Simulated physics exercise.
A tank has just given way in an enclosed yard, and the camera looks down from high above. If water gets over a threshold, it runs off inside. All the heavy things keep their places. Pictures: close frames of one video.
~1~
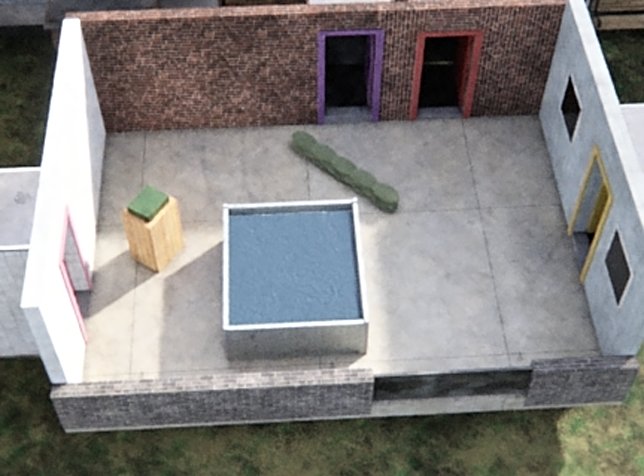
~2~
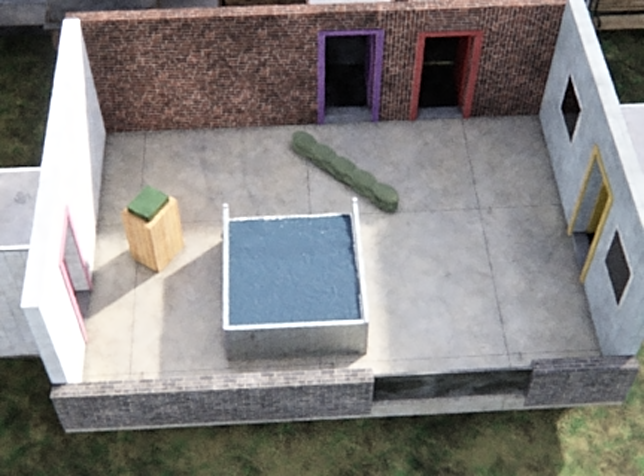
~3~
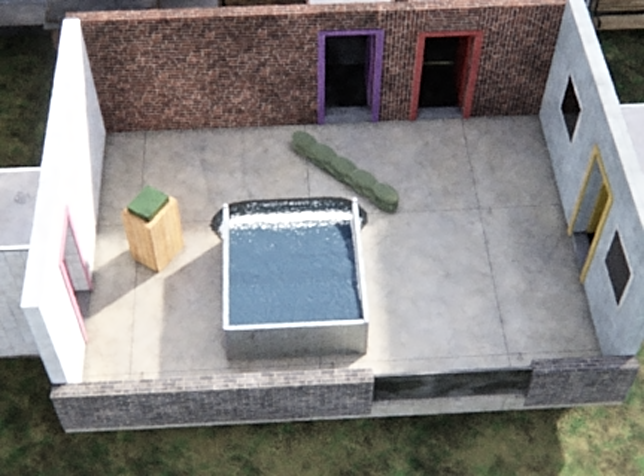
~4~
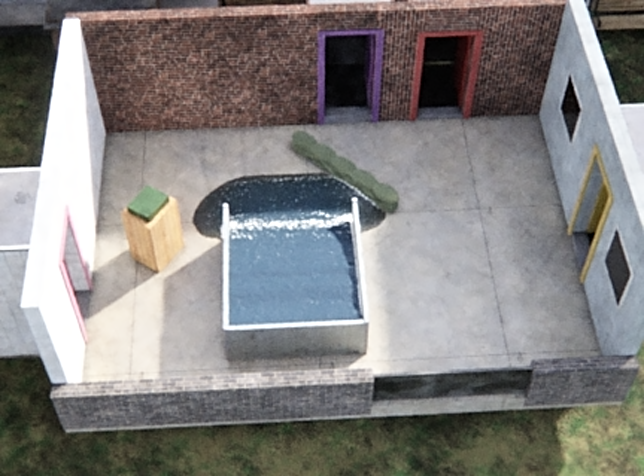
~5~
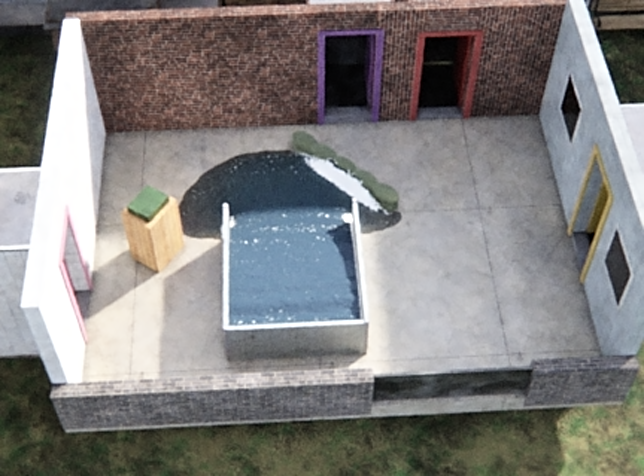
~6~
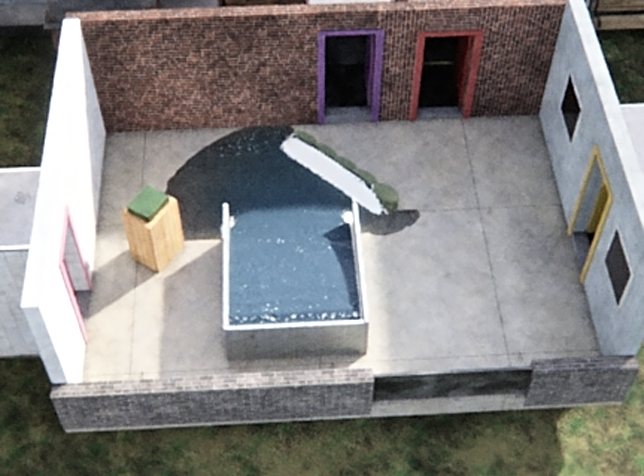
In the video, seen from high above a walled yard, a square tank of still water opens on its far side, and water pours out, spreading across the paved floor toward the brick wall and against a slanting green hedge.
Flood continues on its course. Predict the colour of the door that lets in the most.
I would say pink.
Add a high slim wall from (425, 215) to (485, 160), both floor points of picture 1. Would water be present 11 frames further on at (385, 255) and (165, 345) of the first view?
First spot soaking, second spot unflooded.
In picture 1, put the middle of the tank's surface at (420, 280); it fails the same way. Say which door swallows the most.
That would be the red-painted one.
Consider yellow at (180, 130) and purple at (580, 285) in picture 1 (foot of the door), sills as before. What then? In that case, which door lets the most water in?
Answer: The yellow one.
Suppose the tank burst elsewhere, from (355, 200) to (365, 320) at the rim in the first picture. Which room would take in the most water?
It's the yellow one, I reckon.
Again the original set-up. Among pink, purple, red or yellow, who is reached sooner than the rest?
Answer: The one in purple.
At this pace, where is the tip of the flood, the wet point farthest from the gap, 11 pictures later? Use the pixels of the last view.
I'd go with roughly (106, 134).
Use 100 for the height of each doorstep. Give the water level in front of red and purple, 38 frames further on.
Some 20 percent and then some 20 percent.
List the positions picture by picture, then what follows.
The first frame shows still water in the tank at (293, 264).
In the second frame, the front is at a hidden place, out from the gap on the tank's far side.
In the third frame, water pours out on the tank's far side and has run to (218, 218).
In the fourth frame, the front is at (204, 206), out from the gap on the tank's far side.
In the fifth frame, water pours out on the tank's far side and has run to (205, 178).
In the sixth frame, water pours out on the tank's far side and has run to (250, 130).
A moment on, water covers 25 % of the floor; red door not reached, yellow door not reached, purple door wet at the sill, nothing in, pink door not reached.
Next, water covers 40 % of the floor; red door wet at the sill, nothing in, yellow door not reached, purple door wet at the sill, nothing in, pink door not reached.
Then, water covers 75 % of the floor; red door wet at the sill, nothing in, yellow door not reached, purple door wet at the sill, nothing in, pink door wet at the sill, nothing in.
Later, water covers 90 % of the floor; red door wet at the sill, nothing in, yellow door wet at the sill, nothing in, purple door wet at the sill, nothing in, pink door some in.
In the end, water covers 90 % of the floor; red door wet at the sill, nothing in, yellow door a trickle in, purple door wet at the sill, nothing in, pink door a lot in; the pink door has let in the most.
